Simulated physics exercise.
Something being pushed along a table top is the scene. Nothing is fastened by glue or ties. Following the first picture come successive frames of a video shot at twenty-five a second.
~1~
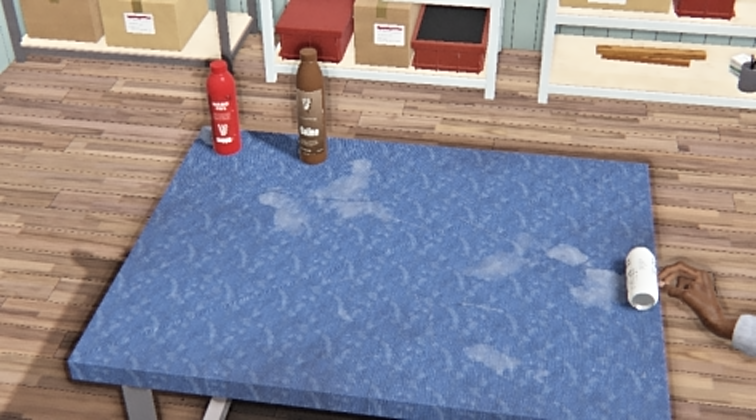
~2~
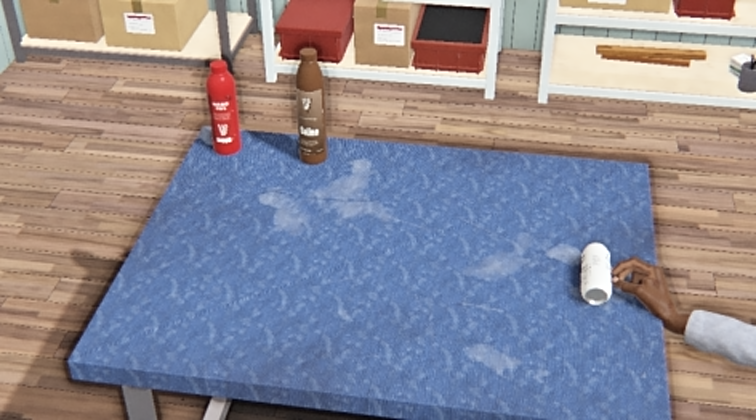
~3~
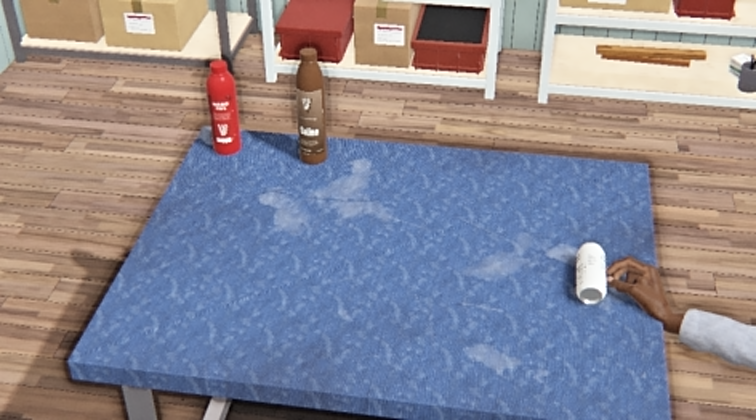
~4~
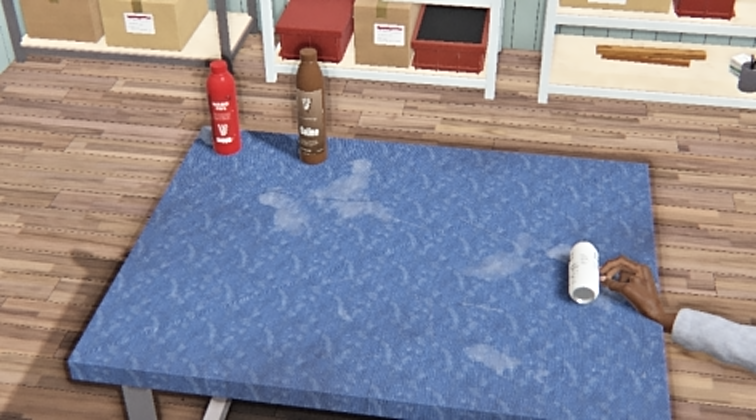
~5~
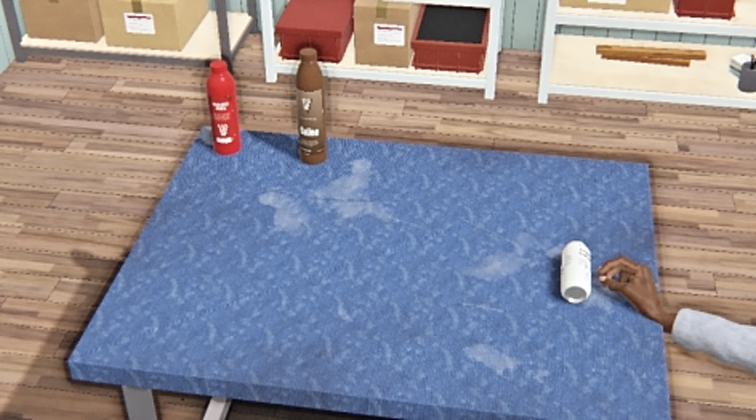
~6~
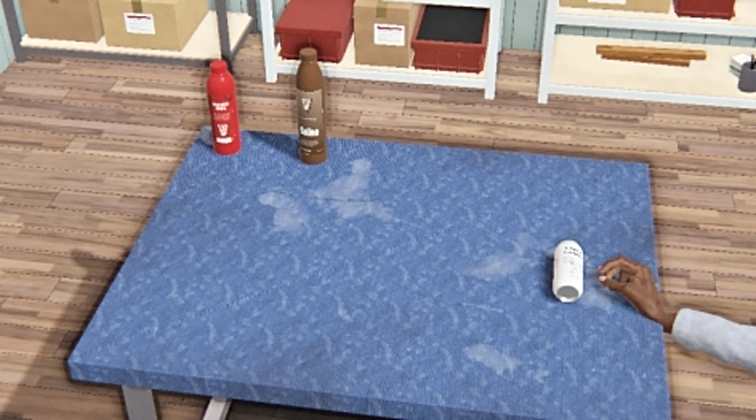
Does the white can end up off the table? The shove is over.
No.
Then, 0.10 s on from there, white can shifted about its own width near (551, 269).
Then, 0.20 s on from there, white can shifted well along near (536, 268).
Then, 0.40 s on from there, white can shifted well along near (512, 266).
Then, 0.60 s on from there, white can shifted well along near (497, 264).
In the end, moved from the start, white can. At the end, from the last picture's camera, white can near (491, 264).
